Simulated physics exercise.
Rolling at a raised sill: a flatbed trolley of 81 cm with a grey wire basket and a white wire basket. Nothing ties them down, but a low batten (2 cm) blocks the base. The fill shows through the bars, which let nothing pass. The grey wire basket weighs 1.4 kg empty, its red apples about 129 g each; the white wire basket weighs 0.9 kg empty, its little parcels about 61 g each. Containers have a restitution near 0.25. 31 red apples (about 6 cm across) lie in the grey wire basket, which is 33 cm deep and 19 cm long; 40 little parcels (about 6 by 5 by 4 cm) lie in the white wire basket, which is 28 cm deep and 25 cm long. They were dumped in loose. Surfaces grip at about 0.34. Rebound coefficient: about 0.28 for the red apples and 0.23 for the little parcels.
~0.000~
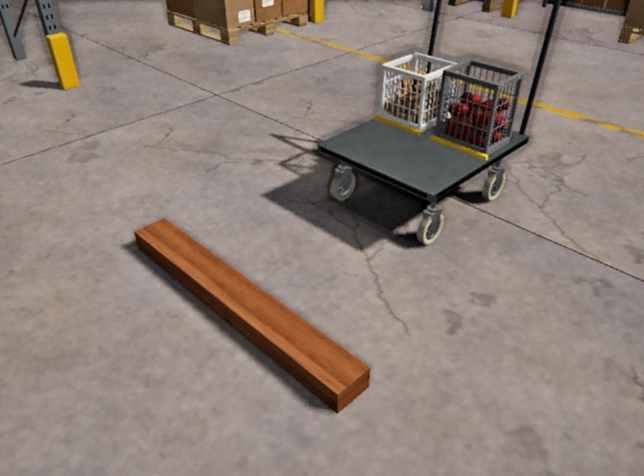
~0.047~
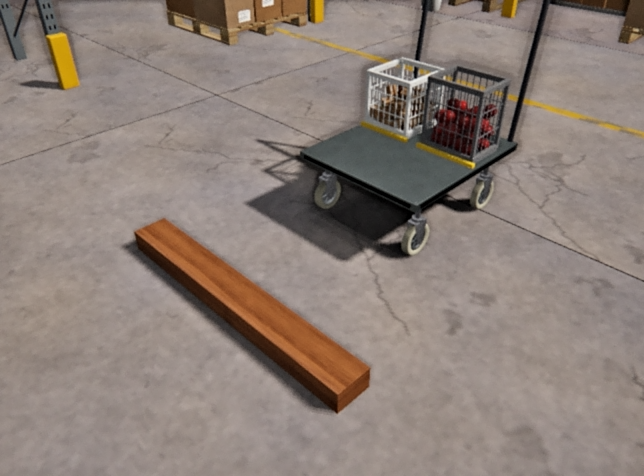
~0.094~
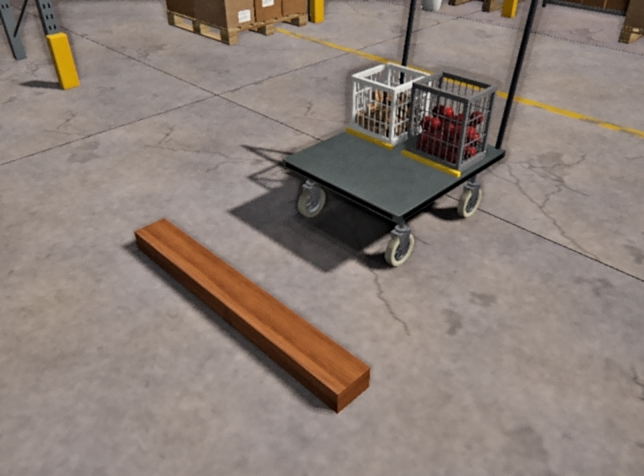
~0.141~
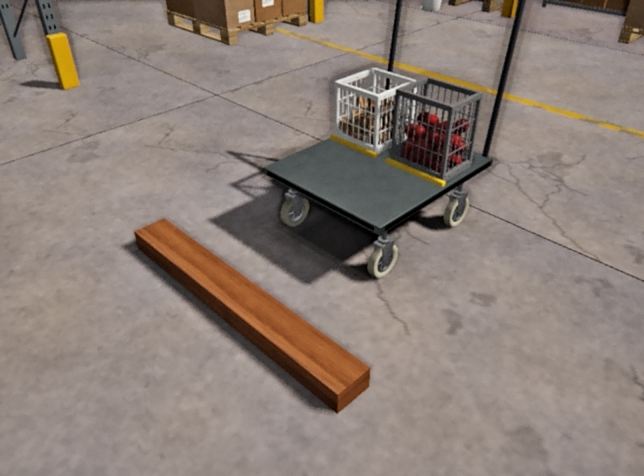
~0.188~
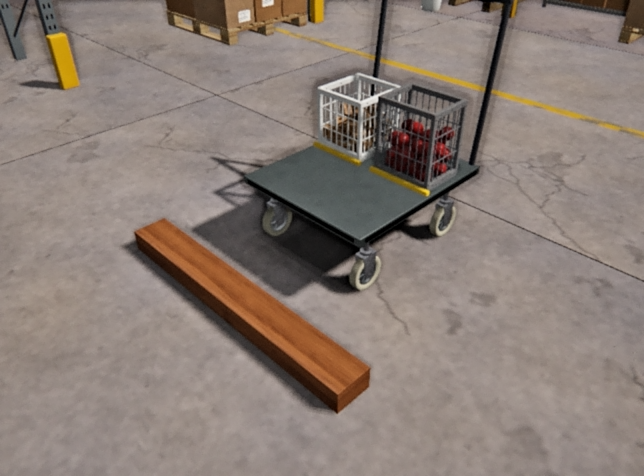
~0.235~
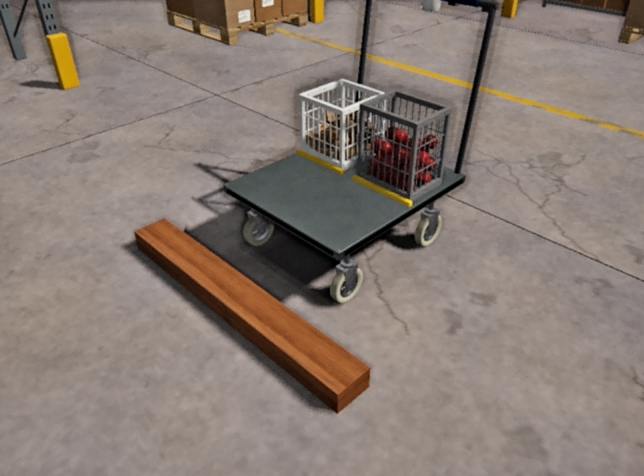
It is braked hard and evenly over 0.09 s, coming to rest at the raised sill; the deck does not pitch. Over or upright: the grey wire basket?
The grey wire basket goes over.
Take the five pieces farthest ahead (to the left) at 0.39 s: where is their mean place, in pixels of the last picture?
Around (360, 176).
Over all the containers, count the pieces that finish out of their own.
Some 12 pieces.
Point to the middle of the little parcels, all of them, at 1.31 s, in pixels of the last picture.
Around (308, 152).
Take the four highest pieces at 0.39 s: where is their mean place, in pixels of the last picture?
At about (363, 155).
After 0.27 s, the stop begins.
After 0.39 s, the grey wire basket leans 23° with 0 of 31 out and the white wire basket leans 7° with 0 of 40 out.
After 0.57 s, the grey wire basket leans 78° with 0 of 31 out and the white wire basket is upright with 0 of 40 out.
After 0.87 s, the grey wire basket is down with 6 of 31 out and the white wire basket is upright with 0 of 40 out.
Final count (at 1.31 s), the grey wire basket is down with 11 of 31 out and the white wire basket is upright with 0 of 40 out. Greatest lean of the grey wire basket, 95°.
